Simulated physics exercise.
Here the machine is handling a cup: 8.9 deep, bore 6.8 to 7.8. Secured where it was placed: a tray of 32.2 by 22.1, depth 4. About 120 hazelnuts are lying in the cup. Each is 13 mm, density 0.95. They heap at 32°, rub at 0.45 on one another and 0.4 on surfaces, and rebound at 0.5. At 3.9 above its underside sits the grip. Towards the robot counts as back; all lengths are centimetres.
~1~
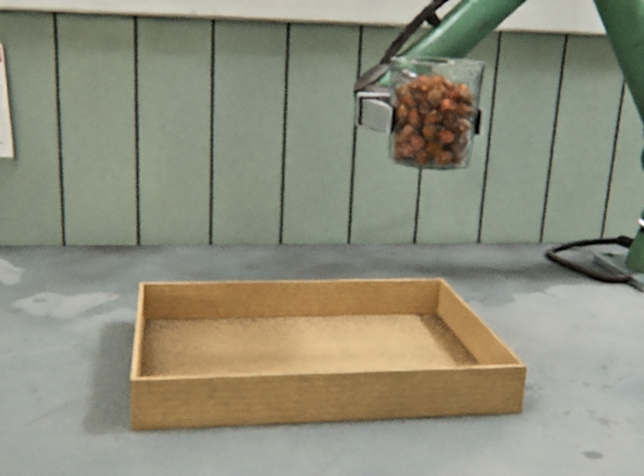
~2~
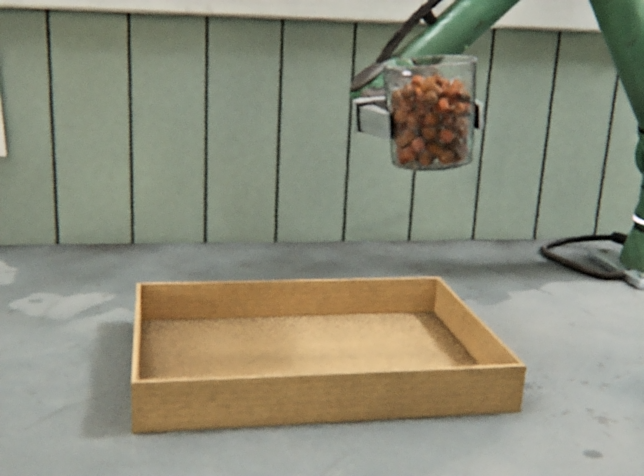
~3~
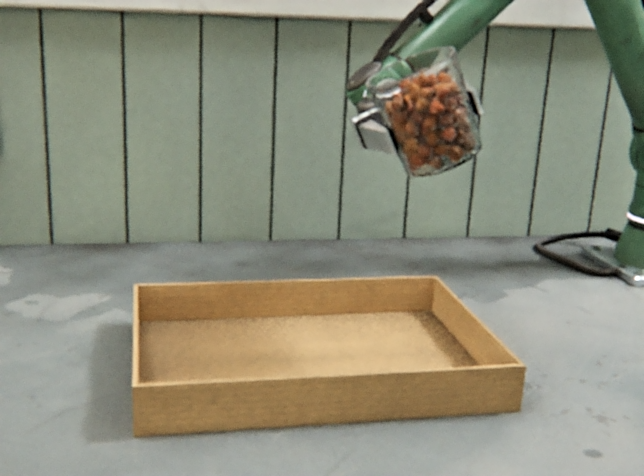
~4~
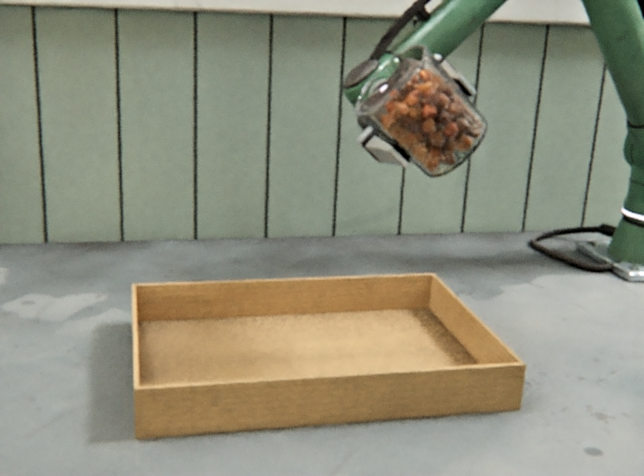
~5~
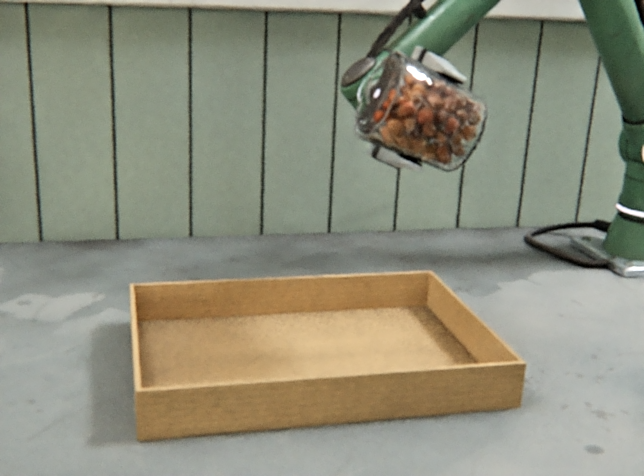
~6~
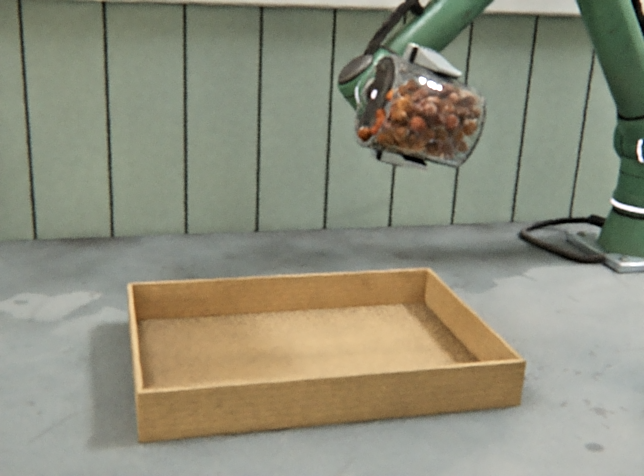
To begin with, a green robot arm holds a clear cup of reddish-brown nuts upright above an empty, shallow wooden tray. The arm then tips the cup forward, slightly at first and then steeply, until it lies nearly on its side, and the nuts shift toward its mouth while the tray stays empty.
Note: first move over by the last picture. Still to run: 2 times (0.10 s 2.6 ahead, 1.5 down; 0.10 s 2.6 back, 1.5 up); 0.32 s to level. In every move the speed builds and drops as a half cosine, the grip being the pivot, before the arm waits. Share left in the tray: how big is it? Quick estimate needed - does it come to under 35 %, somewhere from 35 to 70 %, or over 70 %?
It comes to under 35 %.
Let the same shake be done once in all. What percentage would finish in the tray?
It would then be around 15 per cent.
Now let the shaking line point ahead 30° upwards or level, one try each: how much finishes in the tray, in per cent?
Roughly 60 per cent, then 45 per cent.
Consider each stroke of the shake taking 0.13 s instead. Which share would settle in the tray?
Estimate: Near 20 per cent.
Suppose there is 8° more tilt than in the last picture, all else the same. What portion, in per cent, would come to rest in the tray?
Near 40 %.
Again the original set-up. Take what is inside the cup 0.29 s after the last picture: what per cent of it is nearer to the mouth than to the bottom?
45 %.
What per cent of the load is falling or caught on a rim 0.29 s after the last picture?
Logged share: Close to 11 per cent.
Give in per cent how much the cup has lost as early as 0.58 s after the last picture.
Close to 25 per cent of the load is out.
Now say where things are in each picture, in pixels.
In the first picture, cup middle at (433, 114), level; upper third of the load around (435, 99), from x 400 to 470, top at y 85; 121 in the cup.
In the second picture, cup middle at (431, 114), tilted 7° forward; upper third of the load around (432, 99), from x 395 to 465, top at y 85.
In the third picture, cup middle at (428, 115), tilted 26° forward; upper third of the load around (430, 102), from x 390 to 470, top at y 85.
In the fourth picture, cup middle at (425, 115), tilted 48° forward; upper third of the load around (431, 100), from x 390 to 475, top at y 80.
In the fifth picture, cup middle at (423, 116), tilted 67° forward; upper third of the load around (428, 101), from x 380 to 475, top at y 80.
In the sixth picture, cup middle at (422, 115), tilted 74° forward; upper third of the load around (432, 102), from x 365 to 470, top at y 85; 121 in the cup.
Then, 0.29 s later, tilted 74° forward, highest piece 24 above the table; 107 in the cup, 1 in the tray, 13 in flight or on a rim.
Then, 0.58 s later, tilted 31° forward, highest piece 27 above the table; 92 in the cup, 26 in the tray, 3 in flight or on a rim.
Then, 0.92 s later, level, highest piece 27 above the table; 91 in the cup, 30 in the tray.
Then, 1.97 s later, level, highest piece 27 above the table; 91 in the cup, 30 in the tray.
At rest, 91 in the cup, 30 in the tray. That is 25 % in the tray.
